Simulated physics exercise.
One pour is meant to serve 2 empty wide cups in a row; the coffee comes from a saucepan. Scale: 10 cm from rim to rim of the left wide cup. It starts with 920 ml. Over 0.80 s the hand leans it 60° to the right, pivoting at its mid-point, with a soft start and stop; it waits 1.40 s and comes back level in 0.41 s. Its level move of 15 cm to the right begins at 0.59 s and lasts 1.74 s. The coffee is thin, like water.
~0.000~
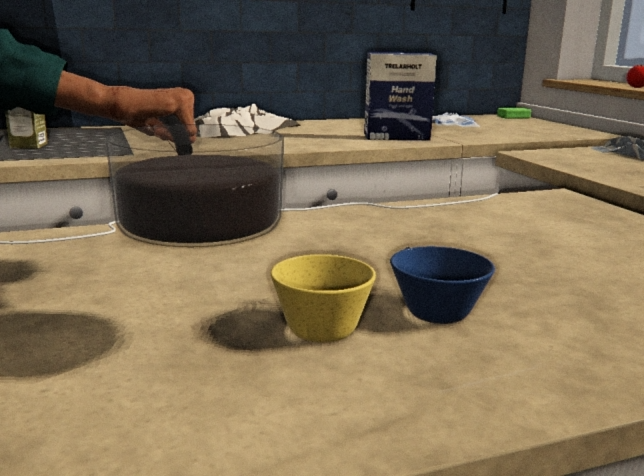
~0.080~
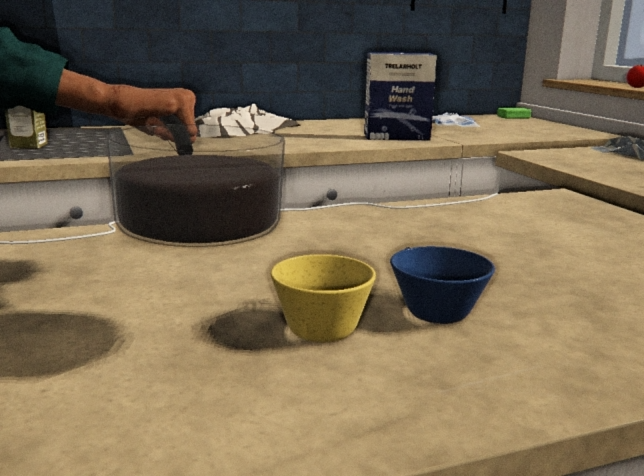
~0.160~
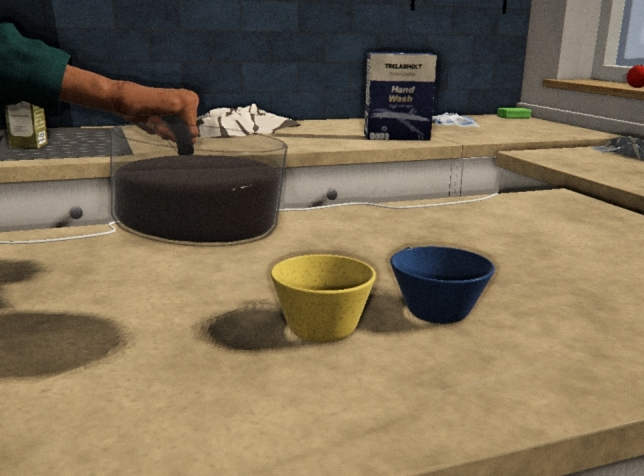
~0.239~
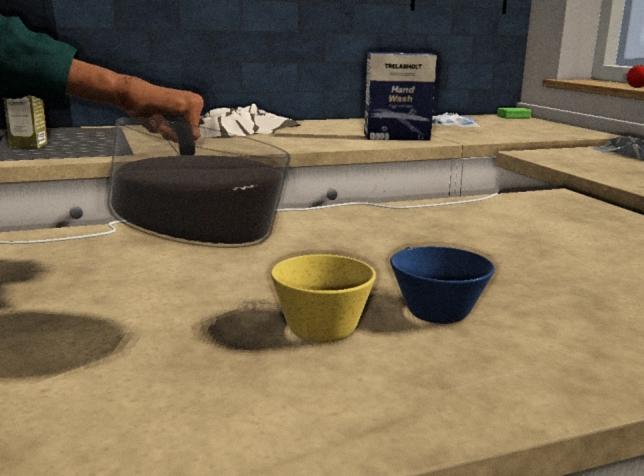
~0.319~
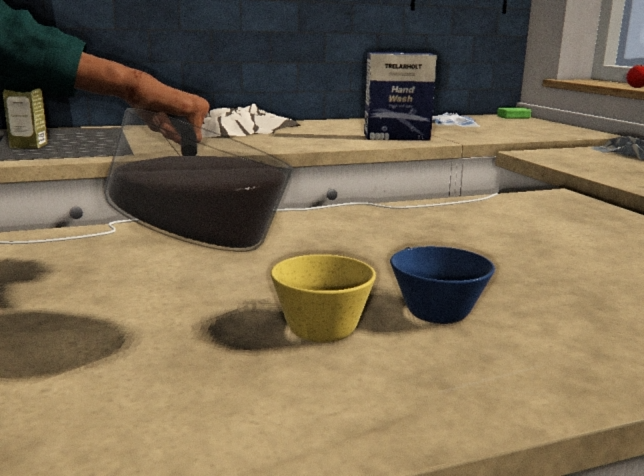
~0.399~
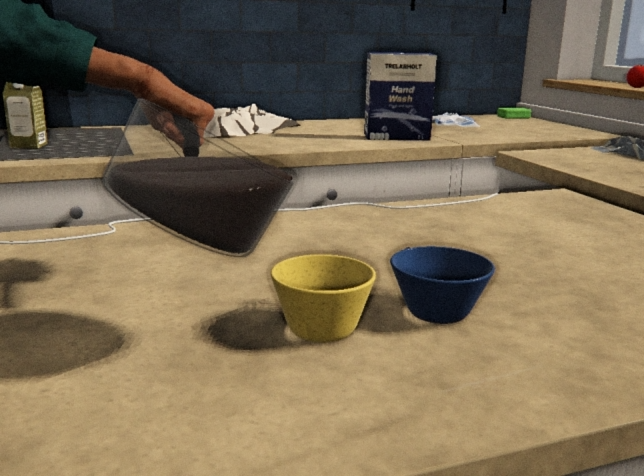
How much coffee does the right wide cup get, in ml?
Roughly 35 ml lands in it.
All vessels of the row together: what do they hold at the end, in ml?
Some 310 ml.
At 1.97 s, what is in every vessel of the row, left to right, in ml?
About 280 ml left, 20 ml right.
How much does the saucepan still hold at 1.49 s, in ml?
Close to 260 ml.
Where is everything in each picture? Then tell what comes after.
The first picture shows tilt 0°; pouring edge (279, 136); surface from (124, 172) to (262, 166); the left wide cup's rim runs from (274, 280) to (370, 269); the right wide cup's rim runs from (396, 270) to (485, 260).
The second picture shows tilt 1°; pouring edge (280, 138); surface from (125, 172) to (262, 166).
The third picture shows tilt 6°; pouring edge (282, 144); surface from (128, 171) to (263, 167).
The fourth picture shows tilt 12°; pouring edge (285, 154); surface from (120, 172) to (265, 167).
The fifth picture shows tilt 21°; pouring edge (287, 166); surface from (119, 172) to (269, 169).
The sixth picture shows tilt 30°; pouring edge (287, 180); surface from (111, 171) to (277, 172).
Then, 1.02 s in, the tilt is 60° and from the left they hold 220 ml, 0 ml, the saucepan 370 ml, and 55 ml is on the worktop.
Then, 1.49 s in, the tilt is 60° and from the left they hold 270 ml, 0 ml, the saucepan 260 ml, and 340 ml is on the worktop.
Then, 1.97 s in, the tilt is 60° and from the left they hold 275 ml, 15 ml, the saucepan 220 ml, and 395 ml is on the worktop.
Then, 2.49 s in, the tilt is 12° and from the left they hold 275 ml, 35 ml, the saucepan 200 ml, and 400 ml is on the worktop.
Finally, from the left they hold 275 ml, 35 ml, the saucepan 200 ml, and 400 ml is on the worktop.
